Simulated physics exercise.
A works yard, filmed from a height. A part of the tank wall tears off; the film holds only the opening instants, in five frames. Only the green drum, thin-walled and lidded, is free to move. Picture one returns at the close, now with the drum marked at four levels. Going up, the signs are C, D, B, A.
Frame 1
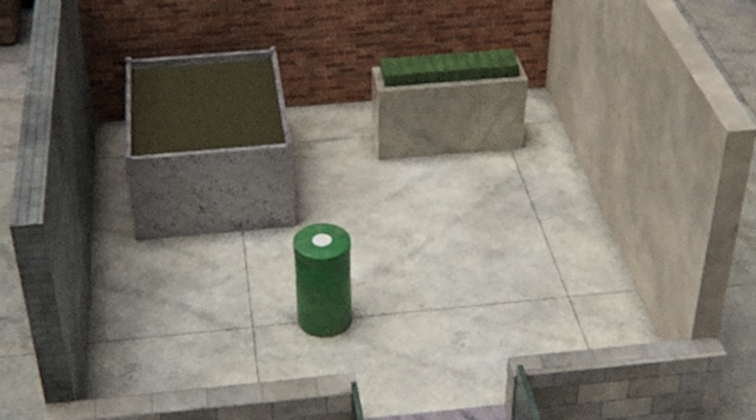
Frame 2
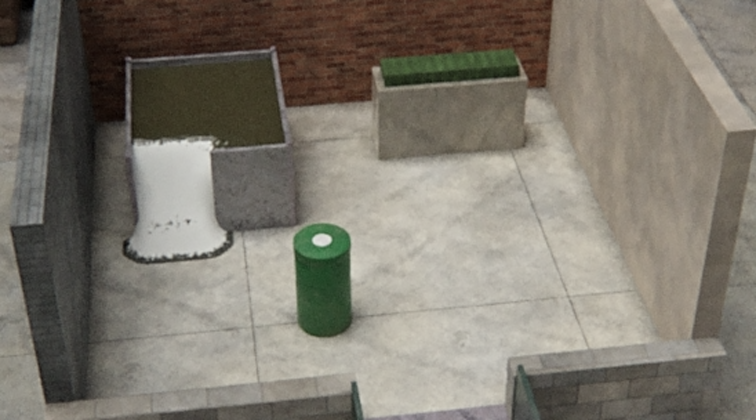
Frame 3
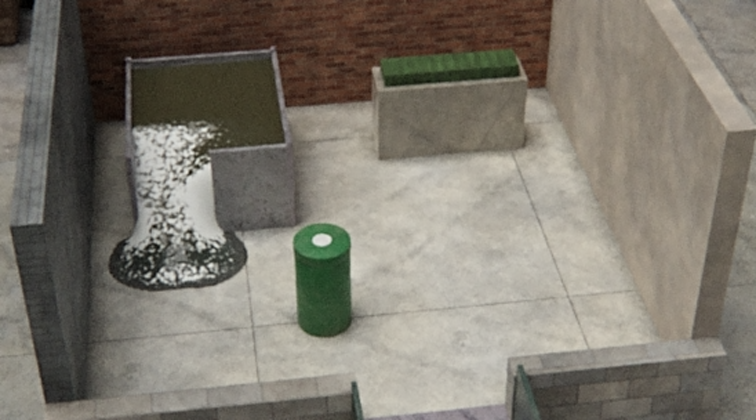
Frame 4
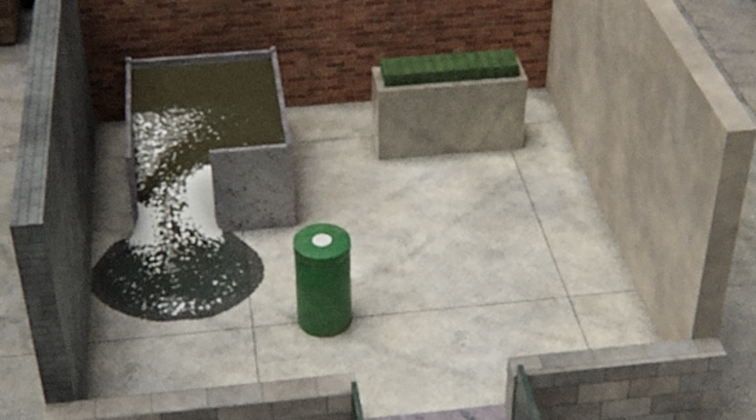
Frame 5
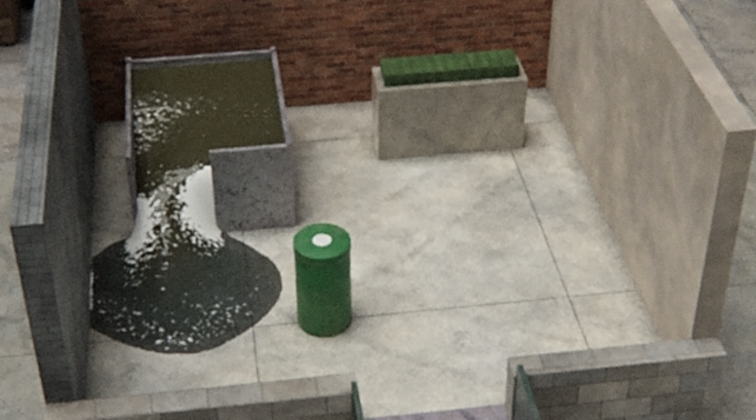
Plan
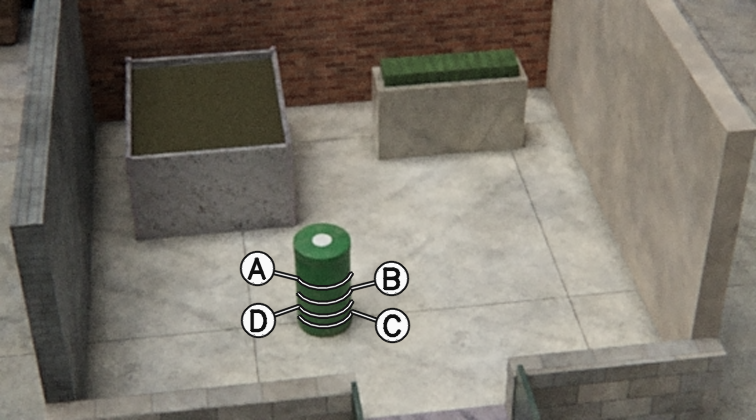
A stone tank's front opens and dark water pours out, spreading across the yard floor beside a still green drum.
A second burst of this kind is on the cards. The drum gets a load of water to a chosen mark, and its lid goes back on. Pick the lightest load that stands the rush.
Go for D.
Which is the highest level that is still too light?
It is C.
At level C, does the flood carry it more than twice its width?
No, it does not.
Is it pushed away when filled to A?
No, not at all.
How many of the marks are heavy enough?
Three of them.
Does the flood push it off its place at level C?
Yes, that goes wrong.
In white, A at (326, 287); B at (327, 303); C at (327, 326); D at (327, 316); from the bottom up C, D, B, A.
For level A, it does not move.
For level B, it does not move.
For level C, it is pushed about half its own width away.
For level D, it does not move.
